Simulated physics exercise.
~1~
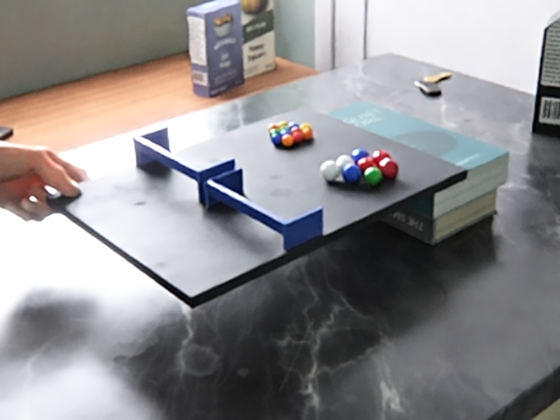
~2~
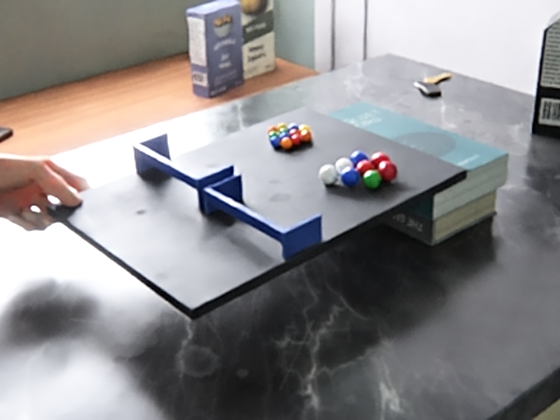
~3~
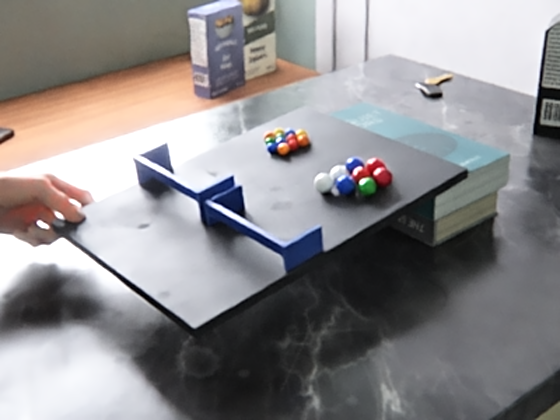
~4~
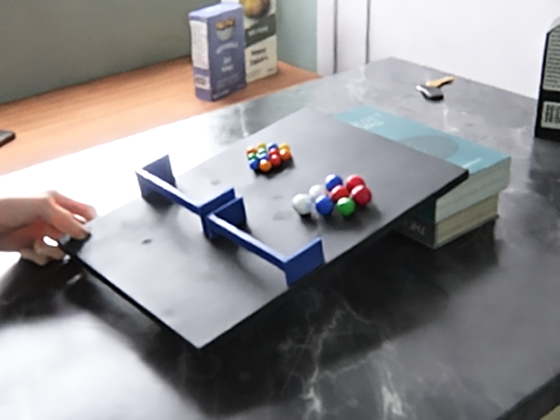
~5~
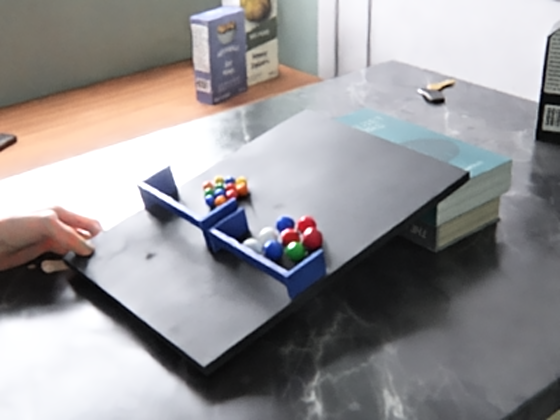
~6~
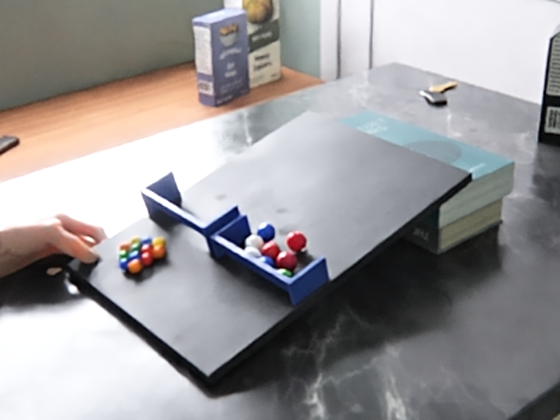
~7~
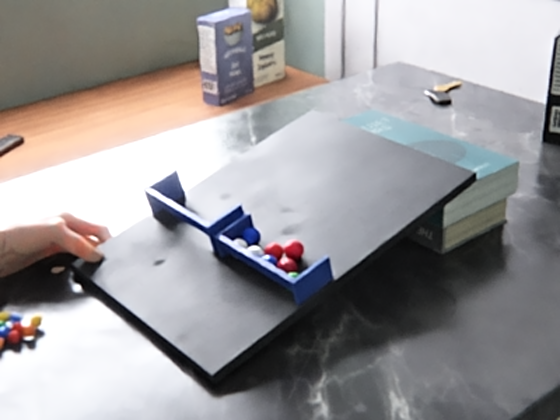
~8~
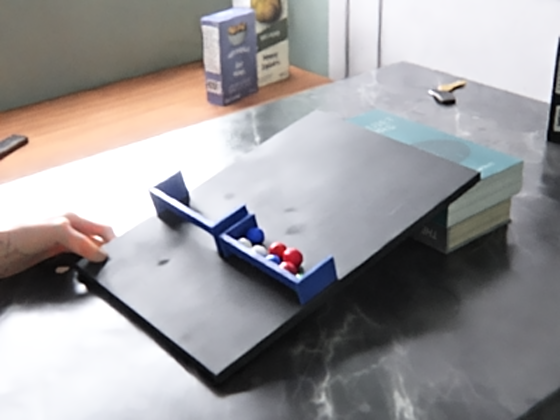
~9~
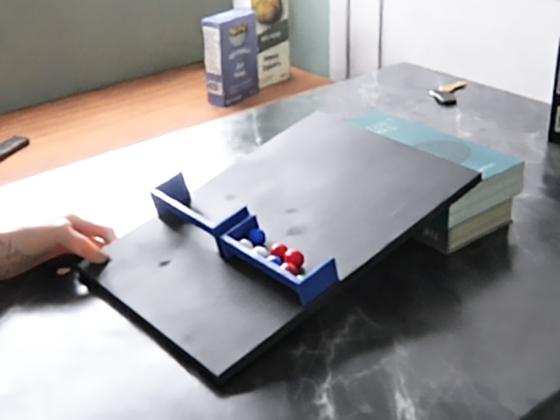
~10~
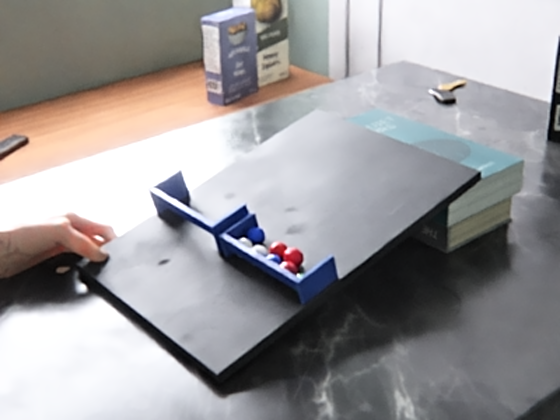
On a marbled counter, a hand tilts a black board, smaller beads rolling under one blue bar, larger balls stopping at another.
